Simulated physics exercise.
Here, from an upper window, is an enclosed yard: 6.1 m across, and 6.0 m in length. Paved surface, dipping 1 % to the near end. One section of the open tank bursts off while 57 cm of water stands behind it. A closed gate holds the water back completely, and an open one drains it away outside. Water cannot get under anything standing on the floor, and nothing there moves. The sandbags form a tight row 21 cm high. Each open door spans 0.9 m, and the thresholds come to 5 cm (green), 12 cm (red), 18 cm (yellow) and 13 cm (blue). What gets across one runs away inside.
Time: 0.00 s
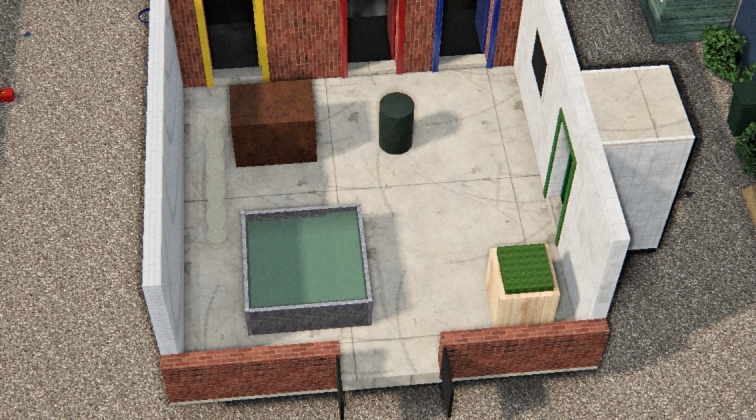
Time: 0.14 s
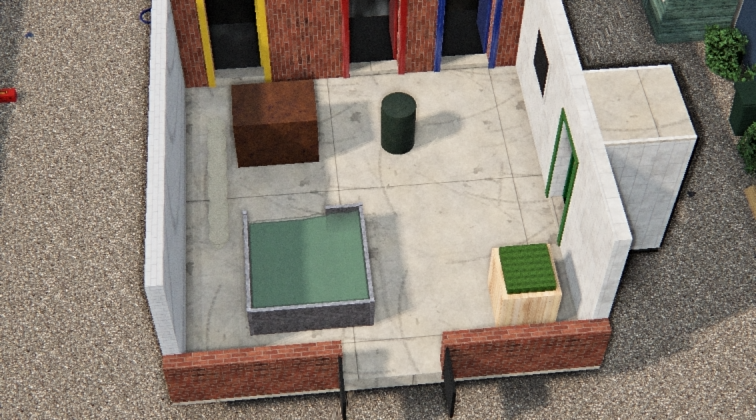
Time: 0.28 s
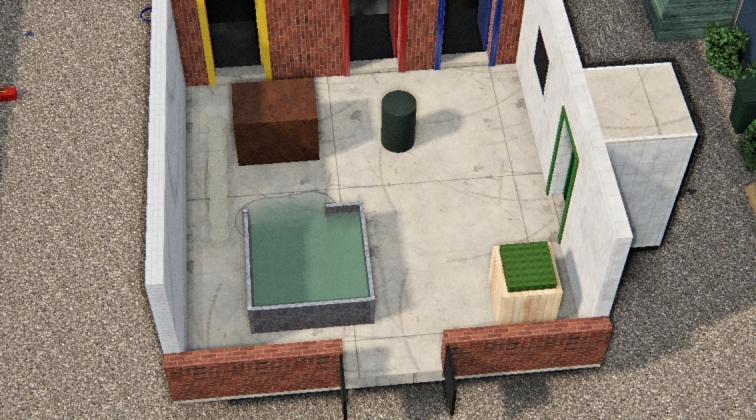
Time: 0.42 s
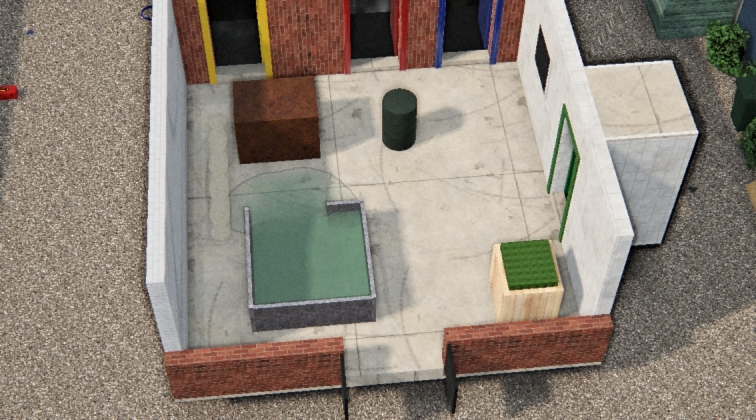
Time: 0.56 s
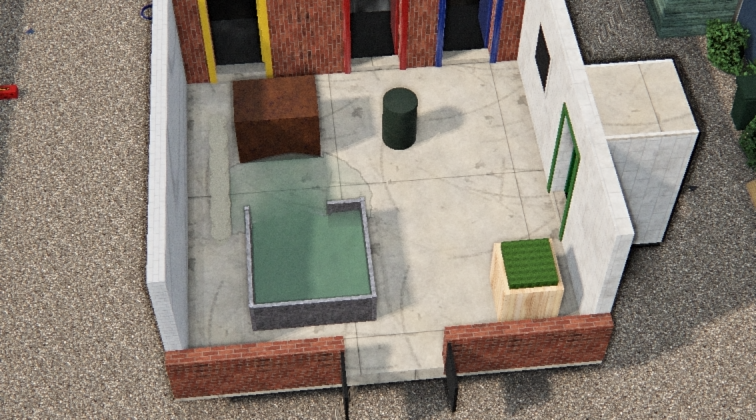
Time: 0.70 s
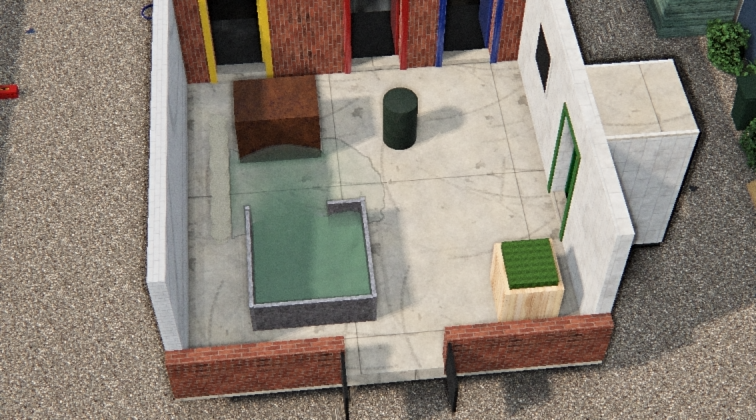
Greenish water spilling through a gap in the far wall of a grey tank, spreading across pale paving to a rusty-brown block.
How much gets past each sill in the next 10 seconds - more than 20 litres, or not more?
In the end green door: Tops the amount; red door: Falls short; yellow door: Falls short; blue door: Falls short.
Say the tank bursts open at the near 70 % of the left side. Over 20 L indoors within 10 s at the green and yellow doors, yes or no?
Compared with that limit, green falls short while yellow falls short.
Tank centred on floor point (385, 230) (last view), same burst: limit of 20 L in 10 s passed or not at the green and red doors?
Measured against the limit, the green door stays within it and the red door goes beyond it.
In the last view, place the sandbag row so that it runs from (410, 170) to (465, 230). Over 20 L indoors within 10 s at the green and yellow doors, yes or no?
Against the limit, the green door stays within it and the yellow door stays within it.
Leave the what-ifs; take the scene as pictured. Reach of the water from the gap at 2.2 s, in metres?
I'd put it close to 4.4 m.
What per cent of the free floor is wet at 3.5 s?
Around 65 per cent.
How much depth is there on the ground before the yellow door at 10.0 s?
2.5 cm.
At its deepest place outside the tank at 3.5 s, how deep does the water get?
About 20 cm.
After 1.4 s water covers 15 % of the floor and is deepest (42 cm) near (231, 177); green door not reached, red door not reached, yellow door not reached, blue door not reached.
After 2.2 s water covers 30 % of the floor and is deepest (34 cm) near (232, 193); green door not reached, red door 8 cm at the sill, 0 L in, yellow door 13 cm at the sill, 0 L in, blue door not reached.
After 3.5 s water covers 65 % of the floor and is deepest (20 cm) near (233, 219); green door 8 cm at the sill, 0 L in, red door 10 cm at the sill, 0 L in, yellow door 11 cm at the sill, 0 L in, blue door 4 cm at the sill, 0 L in.
After 6.0 s water covers 85 % of the floor and is deepest (14 cm) near (575, 331); green door 9 cm at the sill, 34 L in, red door 5 cm at the sill, 0 L in, yellow door 6 cm at the sill, 0 L in, blue door 3 cm at the sill, 0 L in.
After 10.0 s water covers 95 % of the floor and is deepest (12 cm) near (577, 341); green door 7 cm at the sill, 64 L in, red door 4 cm at the sill, 0 L in, yellow door 3 cm at the sill, 0 L in, blue door 5 cm at the sill, 0 L in.
